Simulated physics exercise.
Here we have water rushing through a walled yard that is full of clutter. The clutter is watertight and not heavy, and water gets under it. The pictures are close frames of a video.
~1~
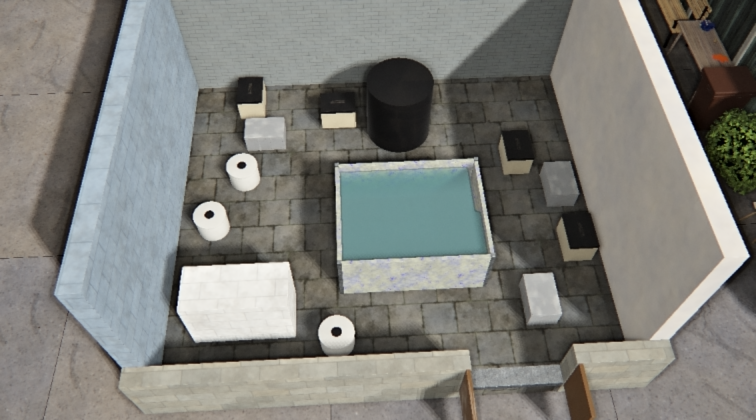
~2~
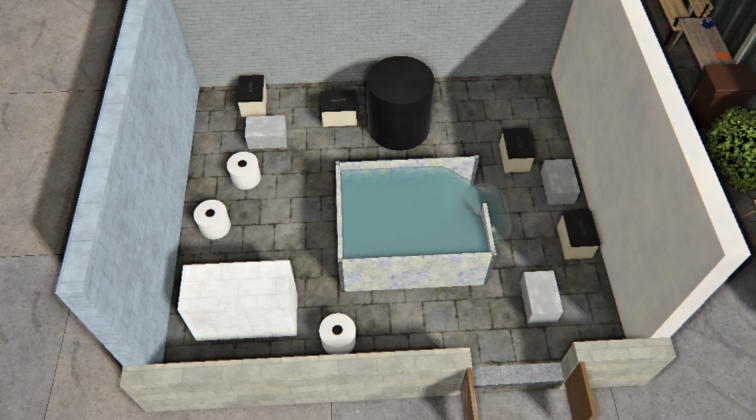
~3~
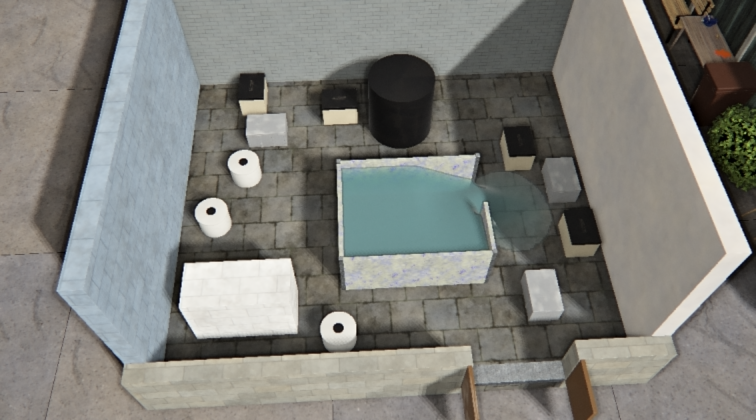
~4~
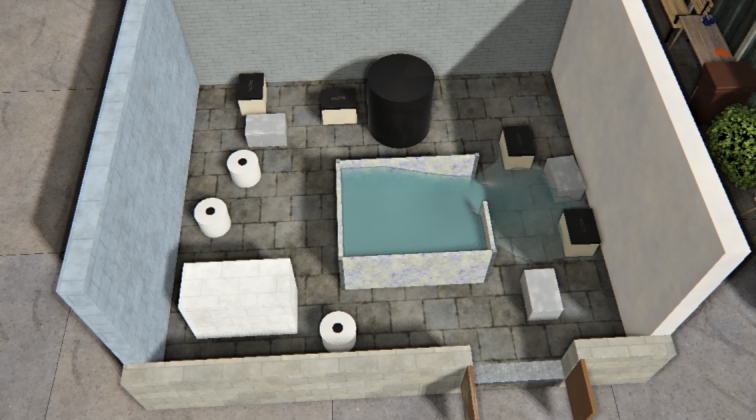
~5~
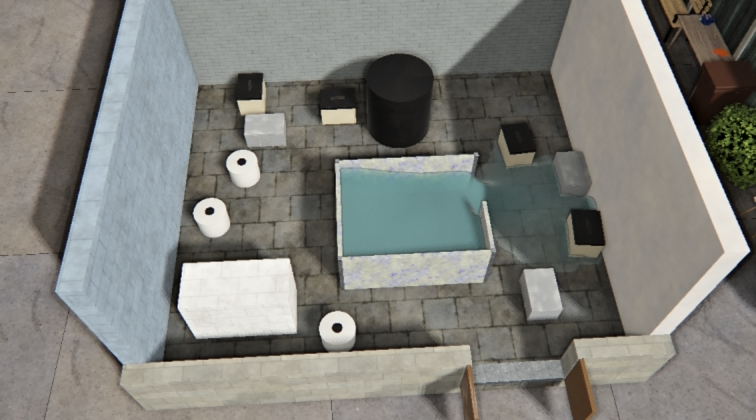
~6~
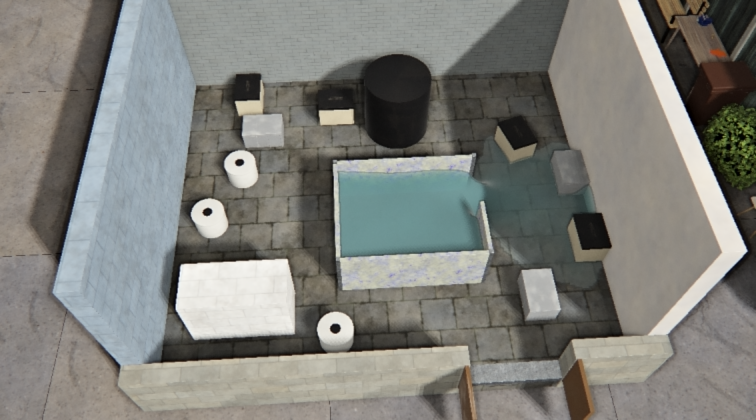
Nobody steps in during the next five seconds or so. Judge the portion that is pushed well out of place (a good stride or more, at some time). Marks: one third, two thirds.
That comes to between one and two thirds.
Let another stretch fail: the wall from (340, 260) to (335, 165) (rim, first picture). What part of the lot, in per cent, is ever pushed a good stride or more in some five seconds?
Close to 70 %.
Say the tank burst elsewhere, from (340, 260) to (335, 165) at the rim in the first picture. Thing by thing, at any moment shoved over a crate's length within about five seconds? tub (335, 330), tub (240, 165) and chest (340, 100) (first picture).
As listed: Shifted that much, that far or more, pushed that far.
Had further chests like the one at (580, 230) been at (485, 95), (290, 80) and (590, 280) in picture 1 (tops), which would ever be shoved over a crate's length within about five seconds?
In that order: That far or more, shifted that much, that far or more.
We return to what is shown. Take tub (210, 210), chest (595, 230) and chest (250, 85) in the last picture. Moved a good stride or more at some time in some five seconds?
As listed: Not that far, swept aside, pushed that far.
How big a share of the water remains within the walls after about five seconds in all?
Close to 94 %.
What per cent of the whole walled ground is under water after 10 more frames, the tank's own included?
Close to 35 %.
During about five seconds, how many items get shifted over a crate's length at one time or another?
The number is 5.
A moment on, 1 of 10 are well off their spots; 1 afloat.
Next, 2 of 10 are well off their spots; 2 afloat.
Later, 4 of 10 are well off their spots; 2 afloat.
In the end, 4 of 10 are well off their spots, and 5 have been at some point; 4 afloat.
